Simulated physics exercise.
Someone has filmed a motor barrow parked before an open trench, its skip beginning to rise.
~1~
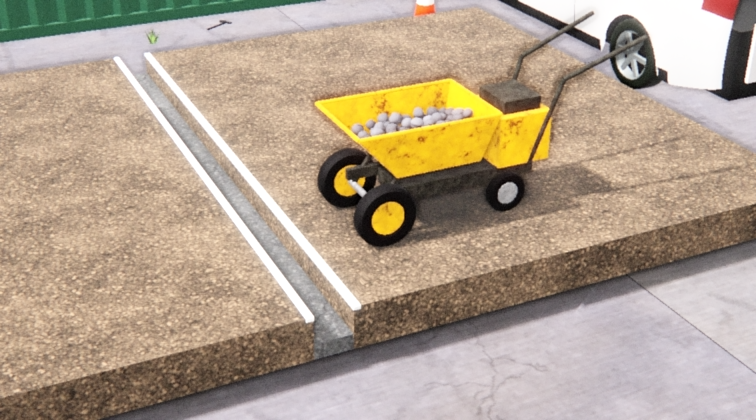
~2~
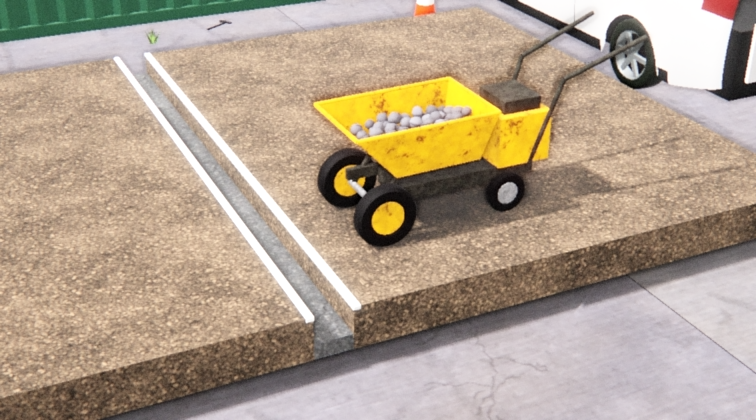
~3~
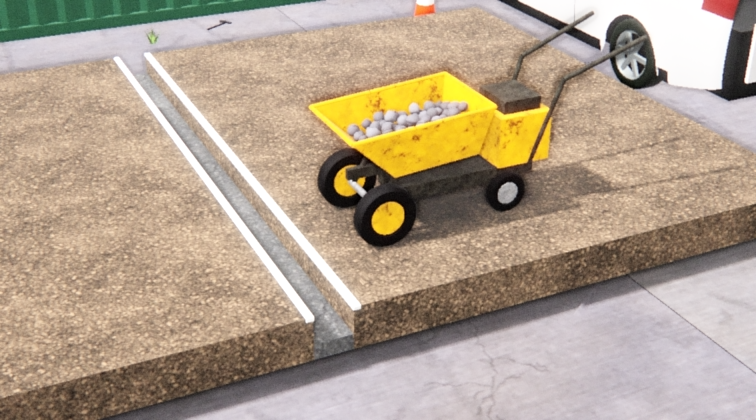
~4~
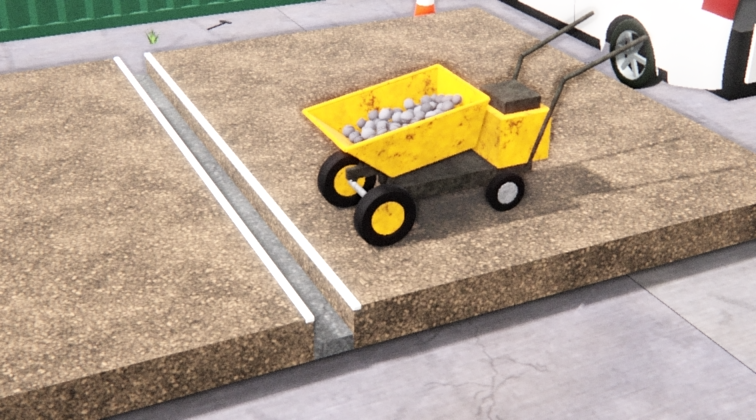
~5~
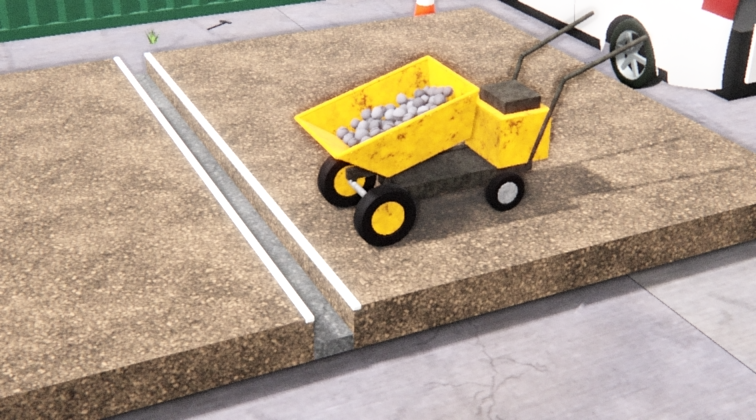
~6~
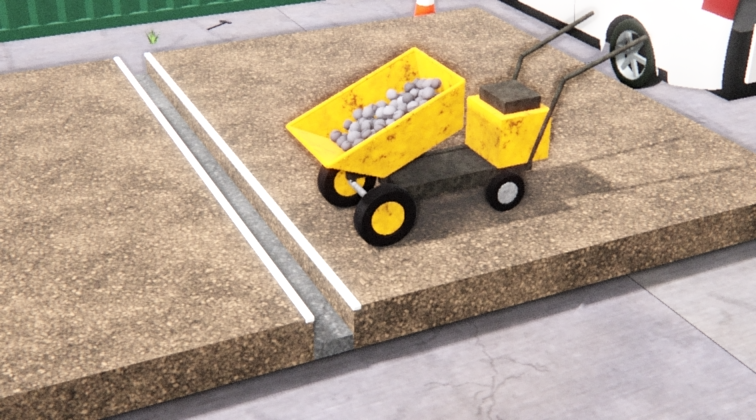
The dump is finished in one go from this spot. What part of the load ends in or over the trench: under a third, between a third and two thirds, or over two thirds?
The trench ends with between a third and two thirds of it.
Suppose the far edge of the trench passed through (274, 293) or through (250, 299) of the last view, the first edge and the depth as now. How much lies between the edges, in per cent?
About 80 and 100 per cent.
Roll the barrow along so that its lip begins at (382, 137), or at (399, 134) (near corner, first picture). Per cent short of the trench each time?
The first gives 0 %, the second 10 %.
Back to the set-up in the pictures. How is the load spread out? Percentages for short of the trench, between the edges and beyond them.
Short near 0; between near 60; beyond near 40.
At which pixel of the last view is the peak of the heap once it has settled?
Close to (233, 247).
Shortly afterwards, skip tipped steeply; the whole lot in the skip.
Next, skip tipped right over; the bulk in the skip; a little in or heaped over the trench; a little beyond it; only a few falling.
Some moments later, skip tipped right over; a little in the skip; near half in or heaped over the trench; near half beyond it.
In the end, skip tipped right over; near half in or heaped over the trench; near half beyond it.
